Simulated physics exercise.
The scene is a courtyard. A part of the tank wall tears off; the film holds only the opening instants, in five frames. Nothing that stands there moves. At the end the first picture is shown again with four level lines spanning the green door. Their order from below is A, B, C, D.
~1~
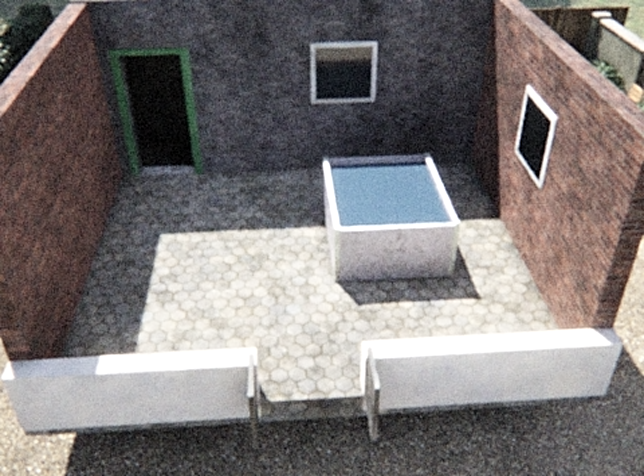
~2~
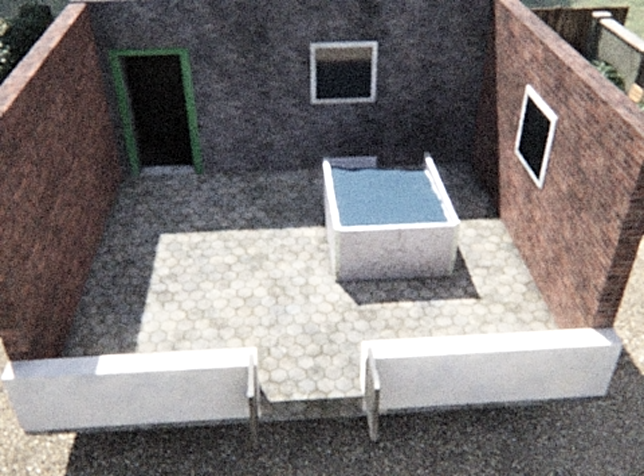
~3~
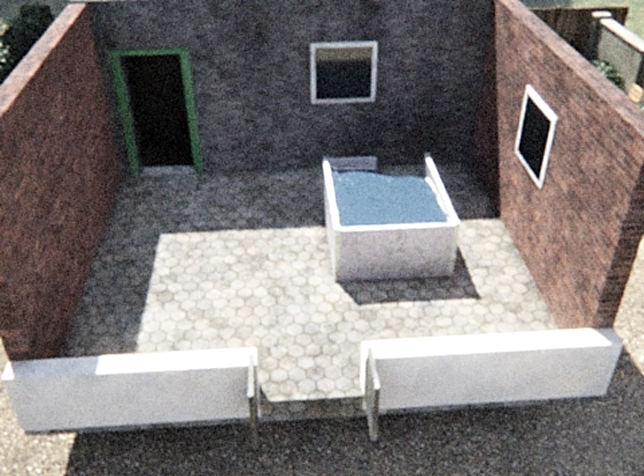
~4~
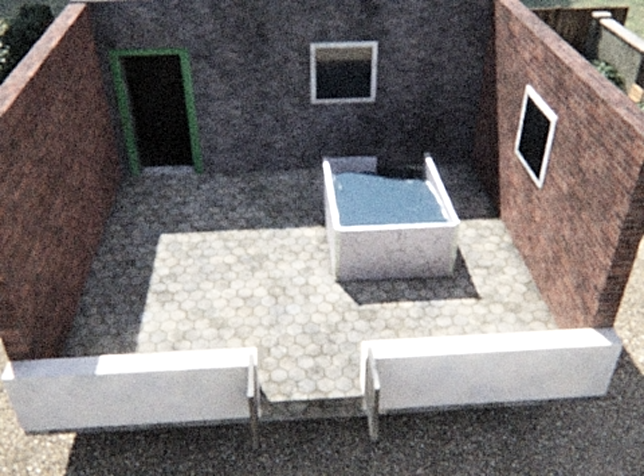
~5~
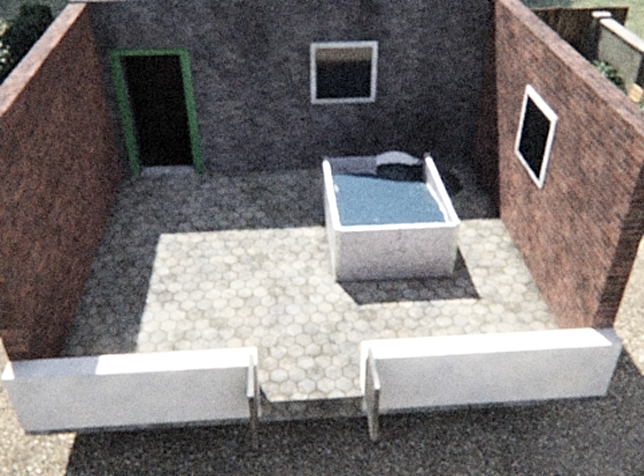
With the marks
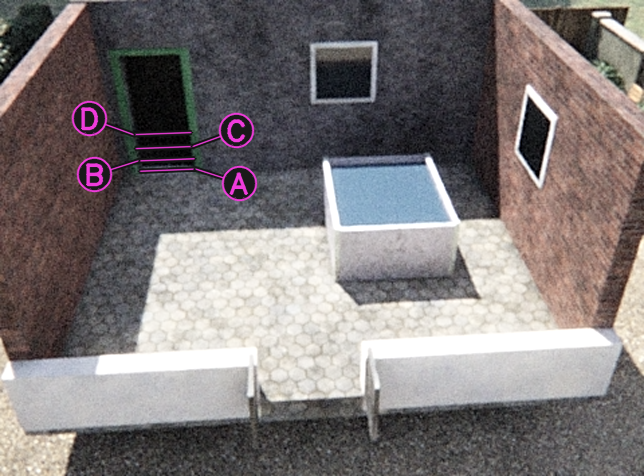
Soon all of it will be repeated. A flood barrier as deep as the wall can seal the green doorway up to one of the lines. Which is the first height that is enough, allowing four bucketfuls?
Height A.
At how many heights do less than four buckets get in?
All of them.
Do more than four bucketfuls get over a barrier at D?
No, not at all.
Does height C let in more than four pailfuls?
No, that is safe.
On the marked copy, A at (167, 170); B at (166, 159); C at (164, 147); D at (162, 133); from the bottom up A, B, C, D.
With A, a splash gets over, under a bucket.
With B, nothing gets over.
With C, nothing gets over.
With D, nothing gets over.
